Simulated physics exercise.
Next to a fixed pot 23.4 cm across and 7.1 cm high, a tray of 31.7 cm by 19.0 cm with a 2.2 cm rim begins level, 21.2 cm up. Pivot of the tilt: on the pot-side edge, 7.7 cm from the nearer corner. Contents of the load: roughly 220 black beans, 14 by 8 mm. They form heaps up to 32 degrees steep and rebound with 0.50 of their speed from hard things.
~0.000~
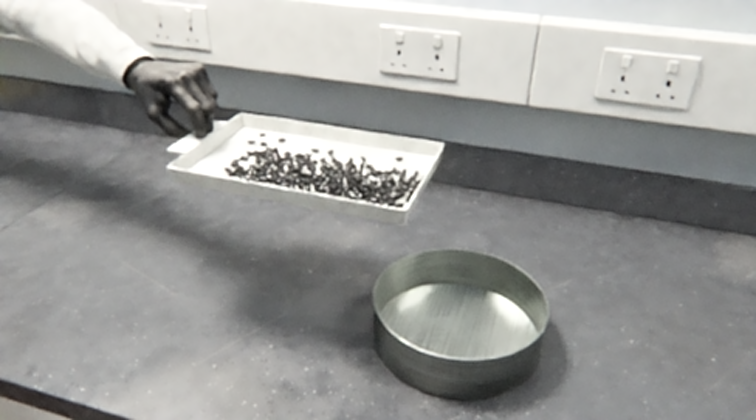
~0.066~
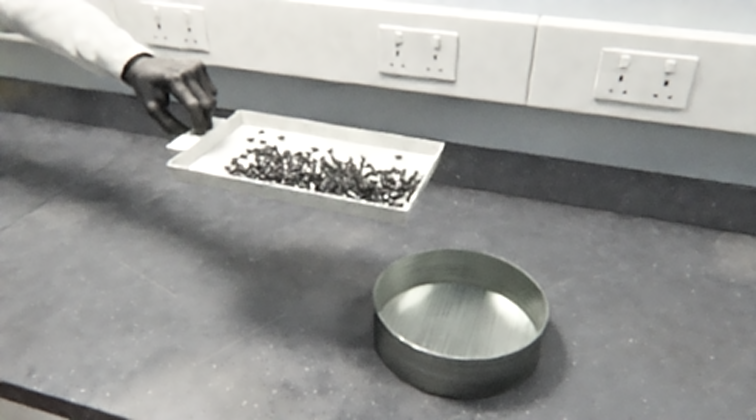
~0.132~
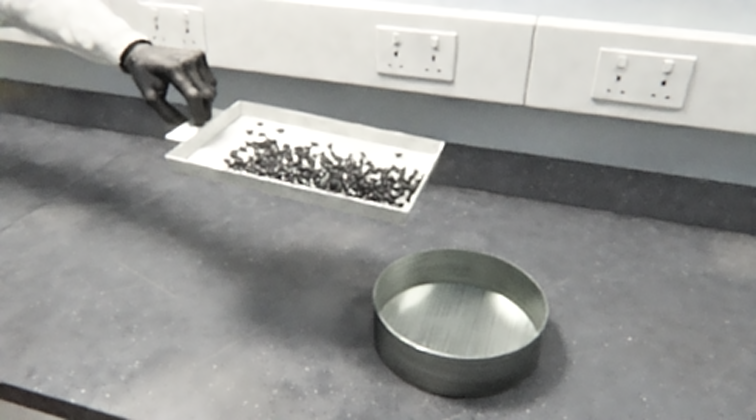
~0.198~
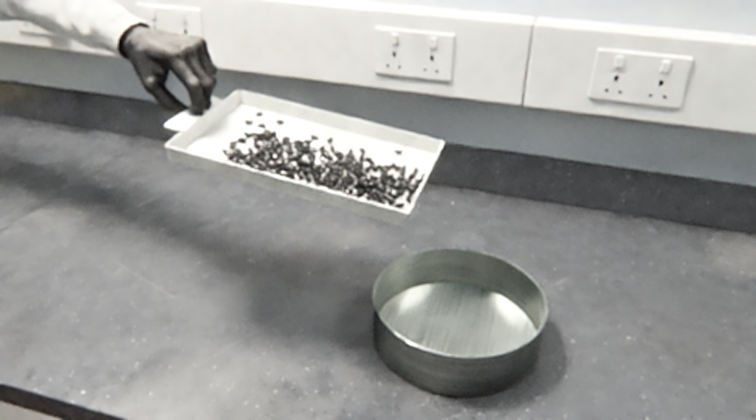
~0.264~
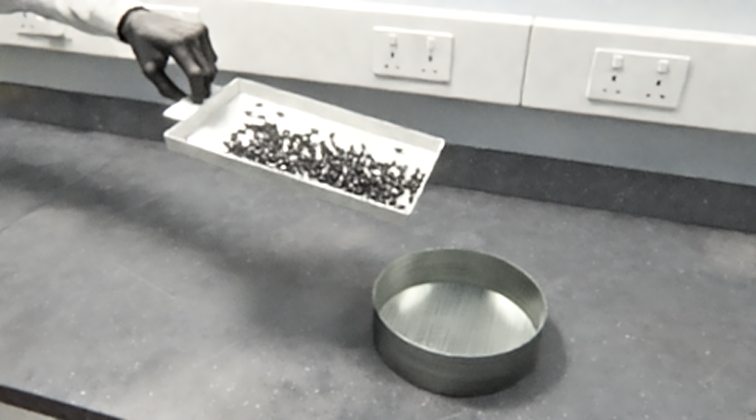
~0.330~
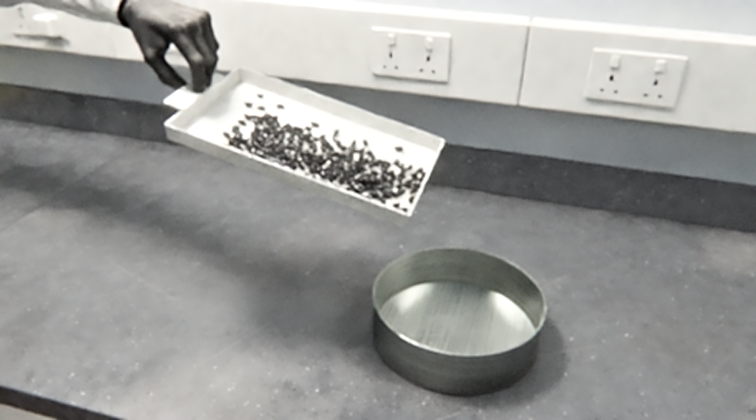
A dark hand in a white sleeve held a pale tray of small black beans above a grey counter, then raised its left end, slanting it down to the right beside a round metal pot.
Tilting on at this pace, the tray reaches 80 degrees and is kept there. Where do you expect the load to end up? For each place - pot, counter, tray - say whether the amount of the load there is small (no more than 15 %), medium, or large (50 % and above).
Pot: Large; counter: Small; left on the tray: Medium.
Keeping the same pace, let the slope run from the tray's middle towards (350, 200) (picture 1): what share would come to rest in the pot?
About 85 per cent.
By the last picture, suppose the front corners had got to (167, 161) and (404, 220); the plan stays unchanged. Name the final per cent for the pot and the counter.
That works out as pot 30 and counter 50.
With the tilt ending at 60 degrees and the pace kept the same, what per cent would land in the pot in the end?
30 percent.
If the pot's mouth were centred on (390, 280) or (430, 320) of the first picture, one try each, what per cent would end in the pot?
Close to 45 in a hundred, then close to 80 in a hundred.
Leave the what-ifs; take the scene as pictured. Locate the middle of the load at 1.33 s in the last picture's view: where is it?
Look about (403, 179) in the last view.
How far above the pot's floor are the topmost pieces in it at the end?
I'd say near 1.5 centimetres.
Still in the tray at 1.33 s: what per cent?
95 %, give or take.
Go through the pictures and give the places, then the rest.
The first frame shows tray tilt 0 degrees, front corners at (171, 166) and (404, 209); middle of the pieces at (320, 176); pot at (460, 298).
The second frame shows tray tilt 1 degrees, front corners at (170, 164) and (404, 209); middle of the pieces at (319, 175).
The third frame shows tray tilt 4 degrees, front corners at (169, 155) and (405, 209), lowest corner right front; middle of the pieces at (319, 171).
The fourth frame shows tray tilt 7 degrees, front corners at (168, 145) and (406, 211), lowest corner right front; middle of the pieces at (319, 166).
The fifth frame shows tray tilt 11 degrees, front corners at (168, 134) and (407, 212), lowest corner right front; middle of the pieces at (320, 162).
The sixth frame shows tray tilt 14 degrees, front corners at (169, 124) and (408, 213), lowest corner right front; middle of the pieces at (324, 161); pot at (459, 295). Its pace works out near 50 degrees a second.
Then, at 0.93 s, tilt 45 degrees; the tray holds 100 %, the pot 0 %.
After 1.33 s, tilt 66 degrees; the tray holds 95 %, the pot 0 %.
After 1.82 s, tilt 80 degrees; the tray holds 40 %, the pot 55 %.
In the end, at 3.1 s, pot 75 %, counter 0 %, tray 25 %.
